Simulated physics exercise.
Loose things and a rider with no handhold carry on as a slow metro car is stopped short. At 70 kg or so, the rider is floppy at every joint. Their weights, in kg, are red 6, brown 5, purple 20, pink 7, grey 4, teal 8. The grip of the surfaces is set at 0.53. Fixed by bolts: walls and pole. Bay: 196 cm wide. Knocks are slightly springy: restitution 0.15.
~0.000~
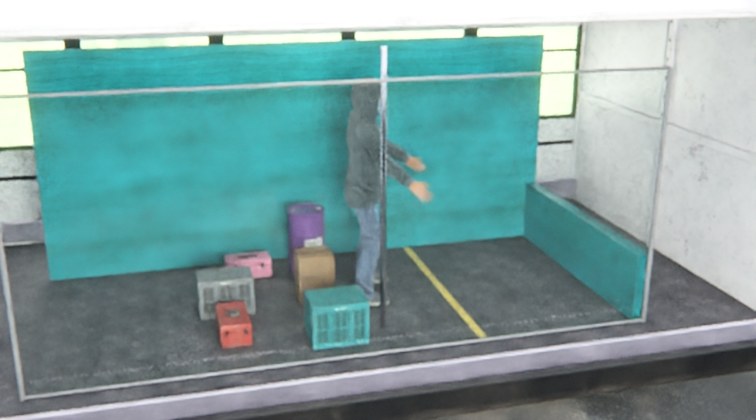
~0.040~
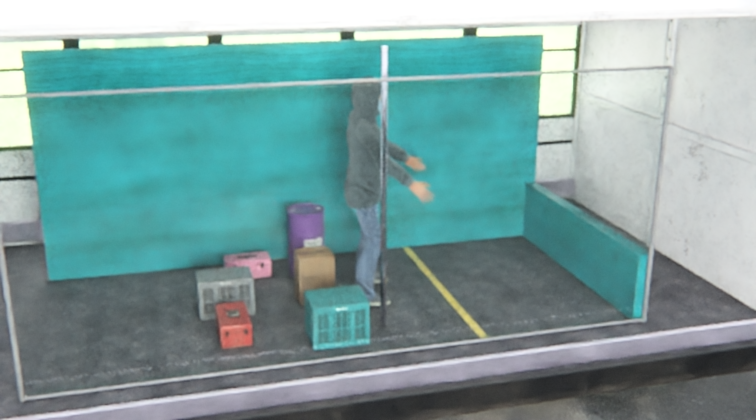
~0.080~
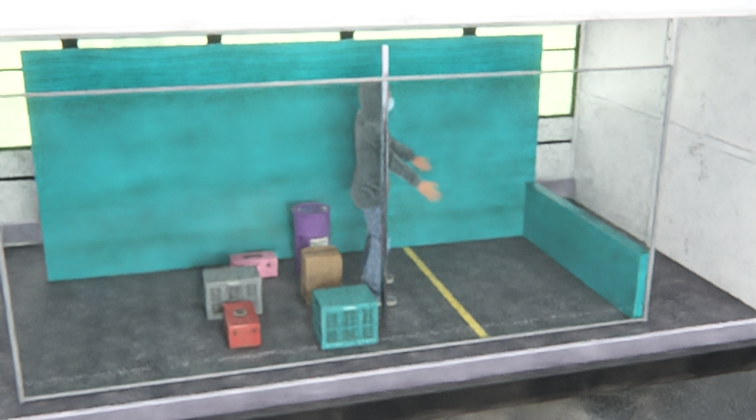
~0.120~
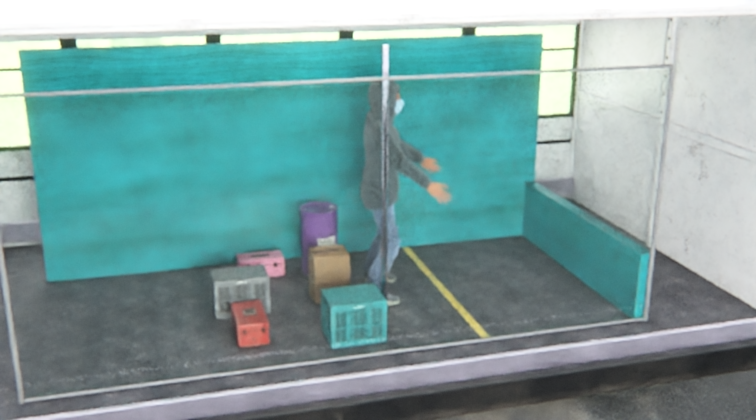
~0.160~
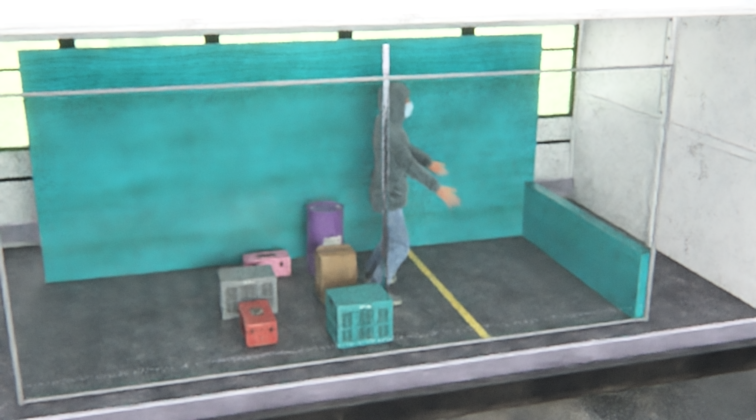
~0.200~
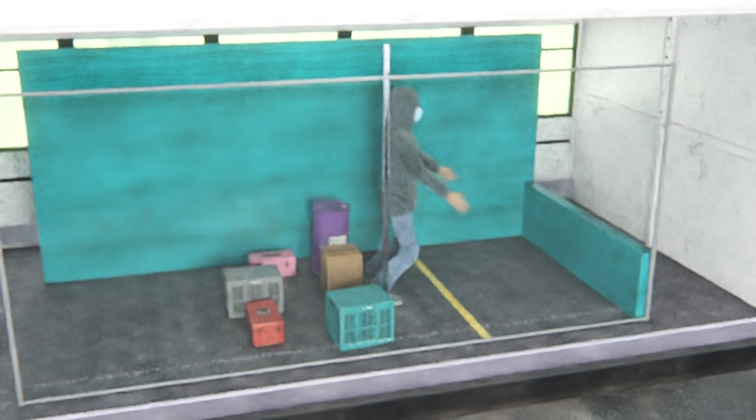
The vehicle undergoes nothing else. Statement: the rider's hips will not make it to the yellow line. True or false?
False - the rider's hips will get past the yellow line.
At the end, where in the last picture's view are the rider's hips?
I'd put it somewhere close to (488, 249).
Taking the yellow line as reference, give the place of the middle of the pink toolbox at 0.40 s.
Around 115 cm shy of it.
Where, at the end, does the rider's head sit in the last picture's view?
It ends up at about (551, 265).
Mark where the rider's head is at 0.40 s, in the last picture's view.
Look around (449, 160) and it's there.
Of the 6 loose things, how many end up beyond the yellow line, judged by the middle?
By my count, 0 of them.
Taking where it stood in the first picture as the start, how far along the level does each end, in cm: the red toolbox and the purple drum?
For the red toolbox it is 35, for the purple drum it is 70.
After 0.40 s the rider's hips are 2 cm past the yellow line, near (441, 236) in the last picture's view.
After 0.65 s the rider's hips are 36 cm past the yellow line, near (471, 236) in the last picture's view; the grey crate 141 cm short of the yellow line, tilted 0°.
After 1.05 s the rider's hips are 58 cm past the yellow line, near (489, 249) in the last picture's view.
At rest, 2.0 s, red toolbox stops short of the yellow line; brown carton stops short of the yellow line; purple drum stops short of the yellow line; pink toolbox stops short of the yellow line; grey crate stops short of the yellow line; teal crate stops short of the yellow line; rider's hips cross the yellow line; rider's head crosses the yellow line.
